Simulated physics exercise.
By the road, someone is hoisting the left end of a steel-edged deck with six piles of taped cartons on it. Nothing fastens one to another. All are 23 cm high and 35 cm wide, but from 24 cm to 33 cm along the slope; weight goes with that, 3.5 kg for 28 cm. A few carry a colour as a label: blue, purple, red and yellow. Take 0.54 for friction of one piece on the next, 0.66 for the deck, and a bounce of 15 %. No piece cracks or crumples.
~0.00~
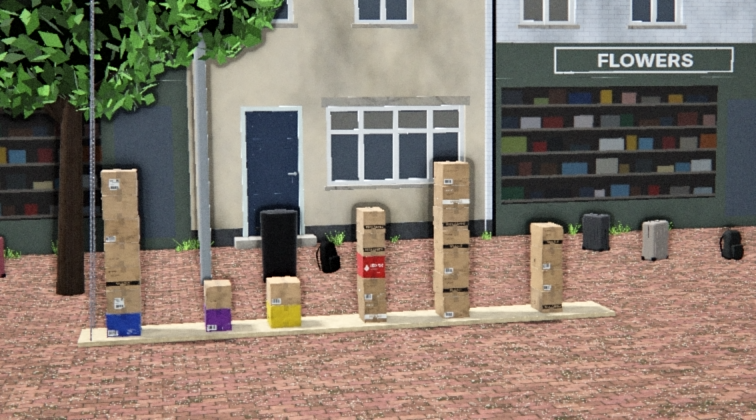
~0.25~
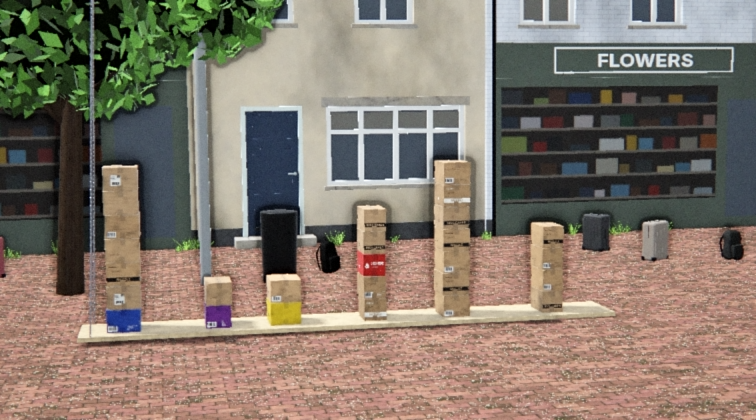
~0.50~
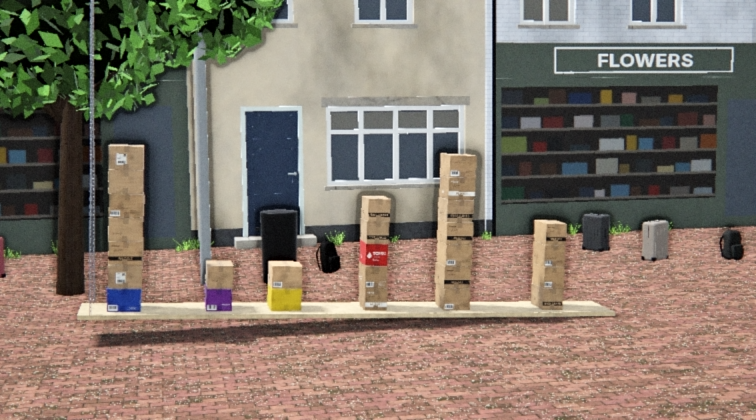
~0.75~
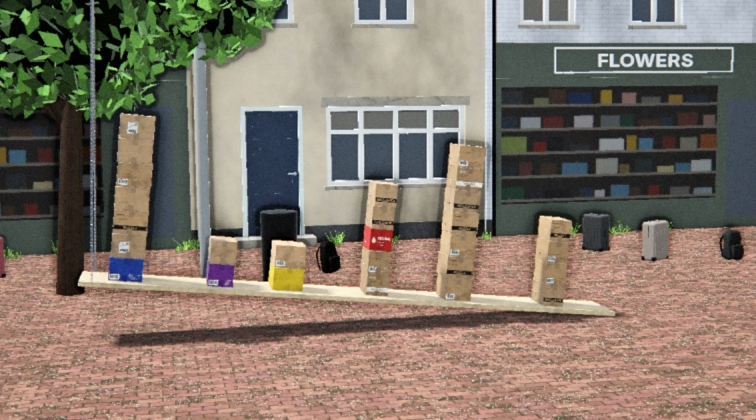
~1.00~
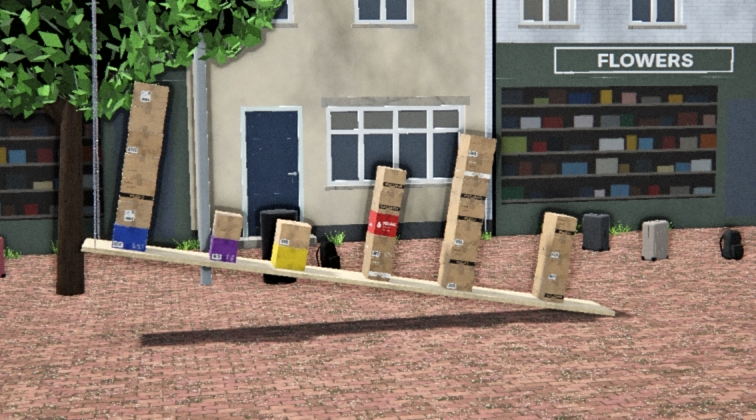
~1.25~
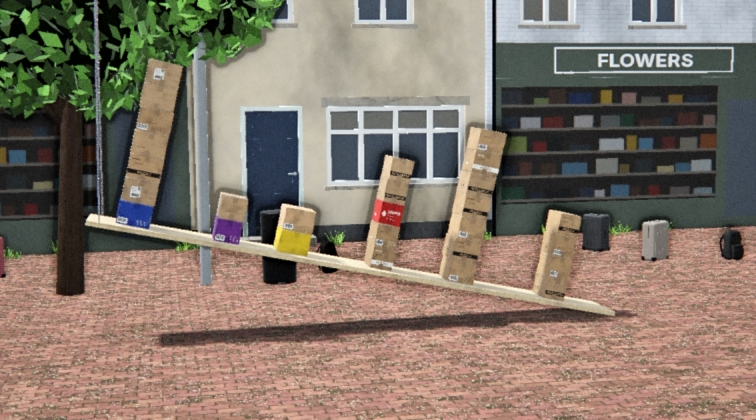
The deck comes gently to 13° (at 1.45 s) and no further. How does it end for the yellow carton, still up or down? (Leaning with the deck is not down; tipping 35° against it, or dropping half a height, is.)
In the end the yellow carton remains up.
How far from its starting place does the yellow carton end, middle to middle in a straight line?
About 80 cm.
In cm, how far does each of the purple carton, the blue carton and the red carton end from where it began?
Moved: Purple 90, blue 120, red 110.
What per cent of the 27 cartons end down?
About 95 per cent.
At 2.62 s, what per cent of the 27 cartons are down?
By then 90 per cent.
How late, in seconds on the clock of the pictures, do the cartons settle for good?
Near 4.5 s.
By 1.98 s, slope 13°; 9 of the 27 cartons down; yellow carton unmoved; blue carton tilted 36°.
By 2.62 s, slope 13°; 24 of the 27 cartons down; yellow carton moved 7 cm; red carton on its side.
When it is over (4.9 s), slope 13°; 25 of the 27 cartons down; yellow carton moved 9 cm; blue carton on its side; red carton on its side. In pixels of the last frame, middles, yellow carton near (302, 238), blue carton near (166, 207).
